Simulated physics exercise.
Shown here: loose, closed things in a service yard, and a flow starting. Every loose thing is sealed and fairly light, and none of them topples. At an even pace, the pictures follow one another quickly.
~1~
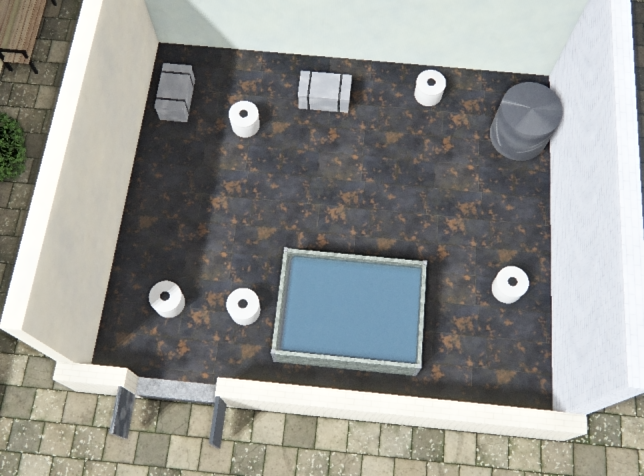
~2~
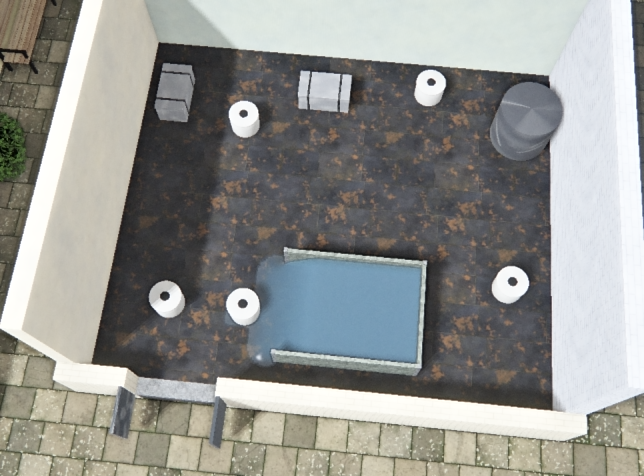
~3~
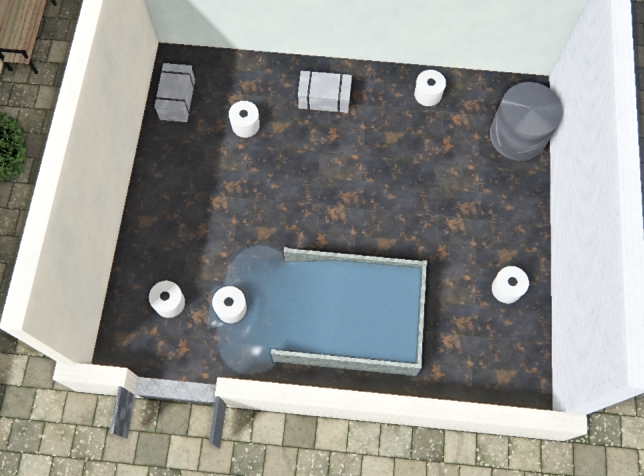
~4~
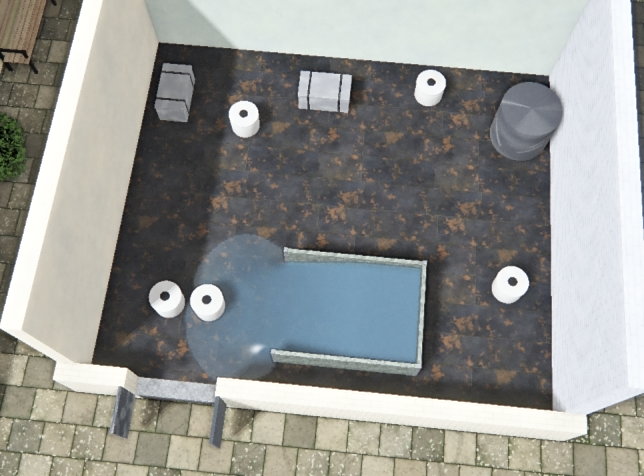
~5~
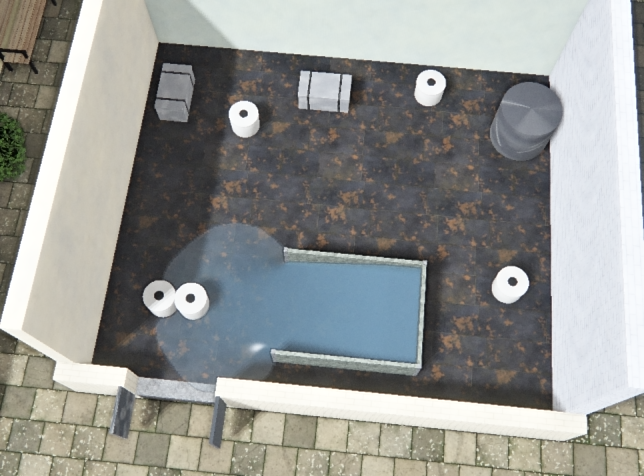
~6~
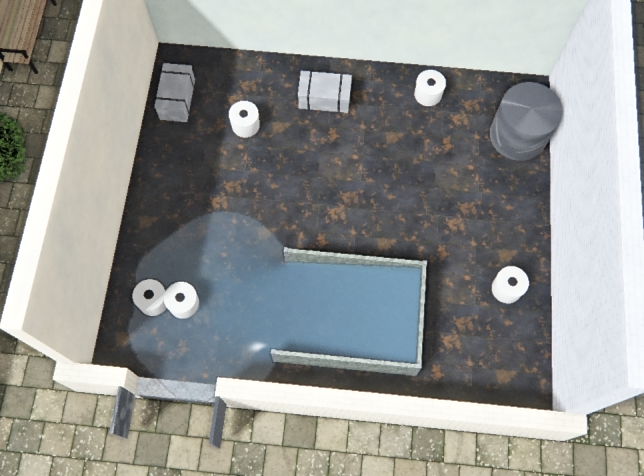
In a walled yard, water poured from the open left end of a rectangular tank and spread across the dark floor, pushing one white tub left, then nudging the tub beside it left too.
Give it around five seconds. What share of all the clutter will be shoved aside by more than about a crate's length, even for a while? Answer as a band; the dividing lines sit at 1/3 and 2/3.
1/3 to 2/3.
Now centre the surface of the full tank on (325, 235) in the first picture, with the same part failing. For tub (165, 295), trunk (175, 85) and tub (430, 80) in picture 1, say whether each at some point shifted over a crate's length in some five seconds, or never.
In order: Went well off, went well off, remained close by.
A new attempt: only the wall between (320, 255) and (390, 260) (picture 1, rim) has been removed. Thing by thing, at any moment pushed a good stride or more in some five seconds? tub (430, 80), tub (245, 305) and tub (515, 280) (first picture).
Here's my take, in sequence: Dislodged that far, fails to go that far, and fails to go that far.
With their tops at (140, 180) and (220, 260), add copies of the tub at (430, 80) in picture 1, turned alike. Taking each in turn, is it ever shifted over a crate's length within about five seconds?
The first did it, and the other did it.
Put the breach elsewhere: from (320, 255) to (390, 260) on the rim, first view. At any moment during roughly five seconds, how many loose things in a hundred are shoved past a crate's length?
Estimate: Close to 60 in a hundred.
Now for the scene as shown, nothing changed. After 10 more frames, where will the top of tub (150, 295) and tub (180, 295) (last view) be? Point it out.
Roughly (110, 289) for the first, roughly (134, 314) for the second.
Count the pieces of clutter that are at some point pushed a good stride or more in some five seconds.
That adds up to 4.
A moment on, 2 of 7 are well off their spots; 1 afloat.
Next, 2 of 7 are well off their spots; 2 afloat.
Later, 3 of 7 are well off their spots; 3 afloat.
In the end, 4 of 7 are well off their spots, and 4 have been at some point; 3 afloat.
